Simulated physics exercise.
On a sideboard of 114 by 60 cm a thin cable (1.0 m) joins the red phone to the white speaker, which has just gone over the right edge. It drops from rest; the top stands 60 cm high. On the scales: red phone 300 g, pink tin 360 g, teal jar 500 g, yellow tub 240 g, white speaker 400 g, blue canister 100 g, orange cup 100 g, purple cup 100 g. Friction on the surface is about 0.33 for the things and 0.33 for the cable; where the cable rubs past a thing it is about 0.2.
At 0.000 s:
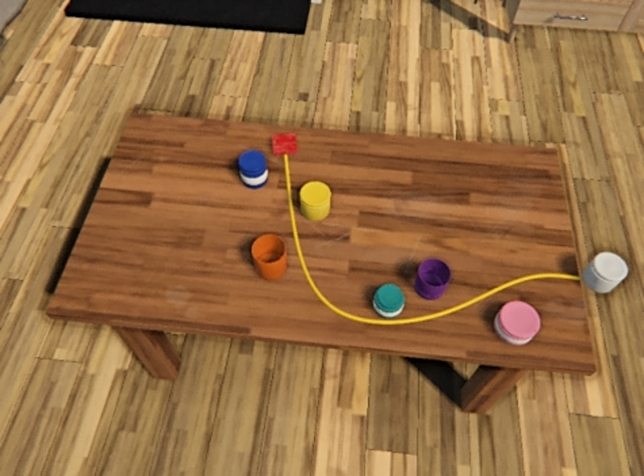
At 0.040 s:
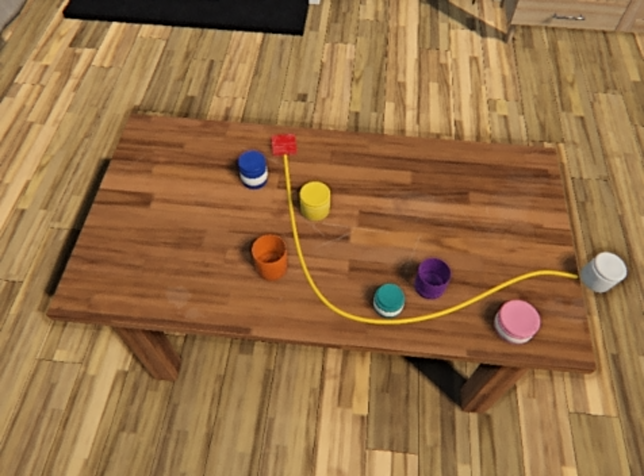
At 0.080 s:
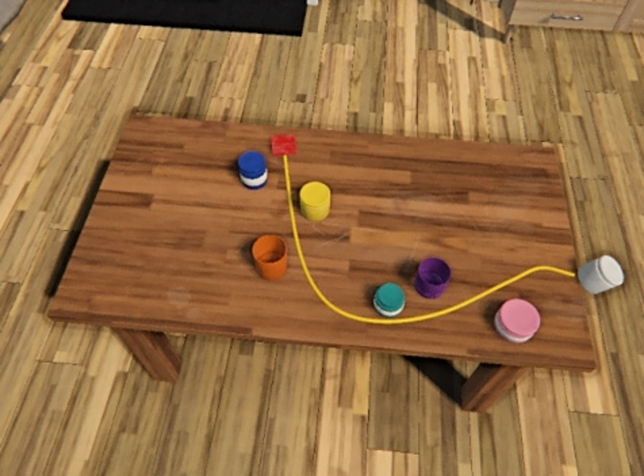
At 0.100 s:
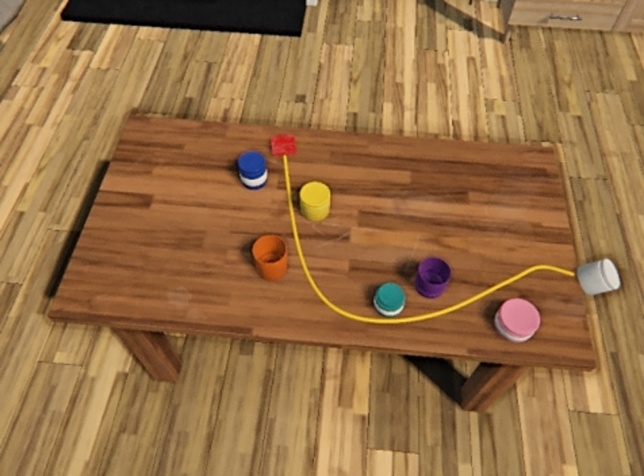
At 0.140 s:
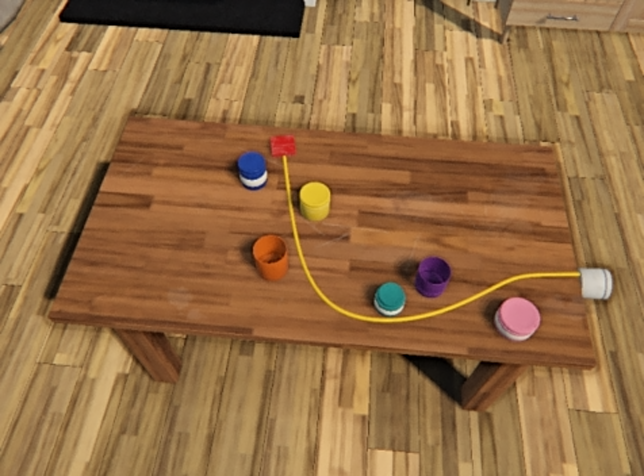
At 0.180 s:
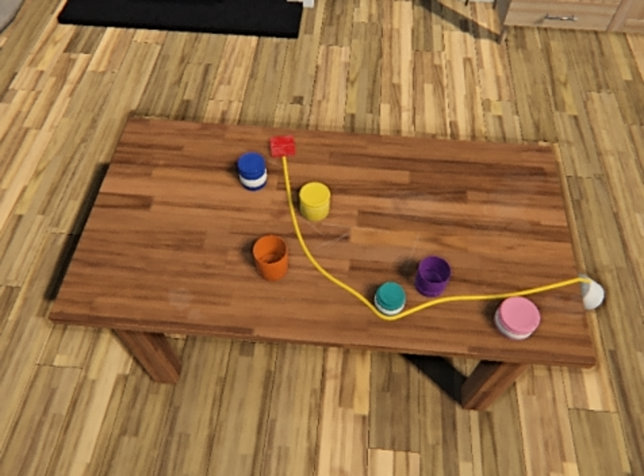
A white cylinder, tied by a thin yellow cable to a small red object at the back, hangs just past the right edge of a wooden table, seen from above in a wood-floored room. Blue, yellow and orange containers stand left of purple, teal and pink ones. The cylinder turns and slips slightly downward, then the cable's loose curve straightens against the teal jar, while the camera barely shifts.
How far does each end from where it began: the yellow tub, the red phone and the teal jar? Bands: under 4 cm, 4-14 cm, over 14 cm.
In order: The yellow tub shifts a middling way; the red phone ends far away; the teal jar shifts a middling way.
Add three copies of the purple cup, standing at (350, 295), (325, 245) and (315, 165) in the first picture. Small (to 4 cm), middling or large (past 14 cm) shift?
In turn: Large, middling, small.
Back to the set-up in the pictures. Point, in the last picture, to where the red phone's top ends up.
Around (364, 264).
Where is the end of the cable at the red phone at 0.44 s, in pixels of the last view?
Around (296, 187).
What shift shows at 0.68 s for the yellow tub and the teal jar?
Yellow tub 4 cm, teal jar 8 cm.
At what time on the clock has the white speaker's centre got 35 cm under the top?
That is: 0.60 s.
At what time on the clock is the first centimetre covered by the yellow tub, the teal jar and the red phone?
About: Yellow tub 0.28 s, teal jar 0.26 s, red phone 0.24 s.
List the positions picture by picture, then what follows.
The first frame shows yellow tub (315, 193); red phone (284, 142); teal jar (390, 295); cable runs through (536, 276) (454, 309) (359, 319) (302, 262) (289, 190).
The second frame shows white speaker (609, 266); cable runs through (534, 274) (359, 319) (289, 190).
The third frame shows white speaker (600, 275); cable runs through (531, 270) (359, 319) (289, 190).
The fourth frame shows white speaker (598, 277); cable runs through (531, 269) (360, 318) (289, 191).
The fifth frame shows white speaker (592, 284); cable runs through (536, 275) (361, 318) (288, 191).
The sixth frame shows yellow tub (315, 194); red phone (282, 144); teal jar (392, 293); cable runs through (559, 285) (468, 298) (312, 260) (289, 191).
By 0.4 s, the cable's tail end at (296, 187); red phone 10 cm off its start, teal jar 6 cm off its start, yellow tub 2 cm off its start.
By 0.7 s, the cable's tail end at (315, 215); red phone 21 cm off its start, teal jar 7 cm off its start, yellow tub 4 cm off its start.
By 0.9 s, the cable's tail end at (329, 240); red phone 28 cm off its start at (317, 230), teal jar 8 cm off its start at (408, 266), yellow tub 8 cm off its start at (346, 204).
By 1.2 s, the cable's tail end at (367, 268); red phone 38 cm off its start, teal jar 8 cm off its start, yellow tub 8 cm off its start.
By 2.4 s, the cable's tail end at (376, 274); red phone 41 cm off its start at (364, 264), teal jar 8 cm off its start at (408, 266), yellow tub 8 cm off its start at (346, 204), white speaker over the edge.
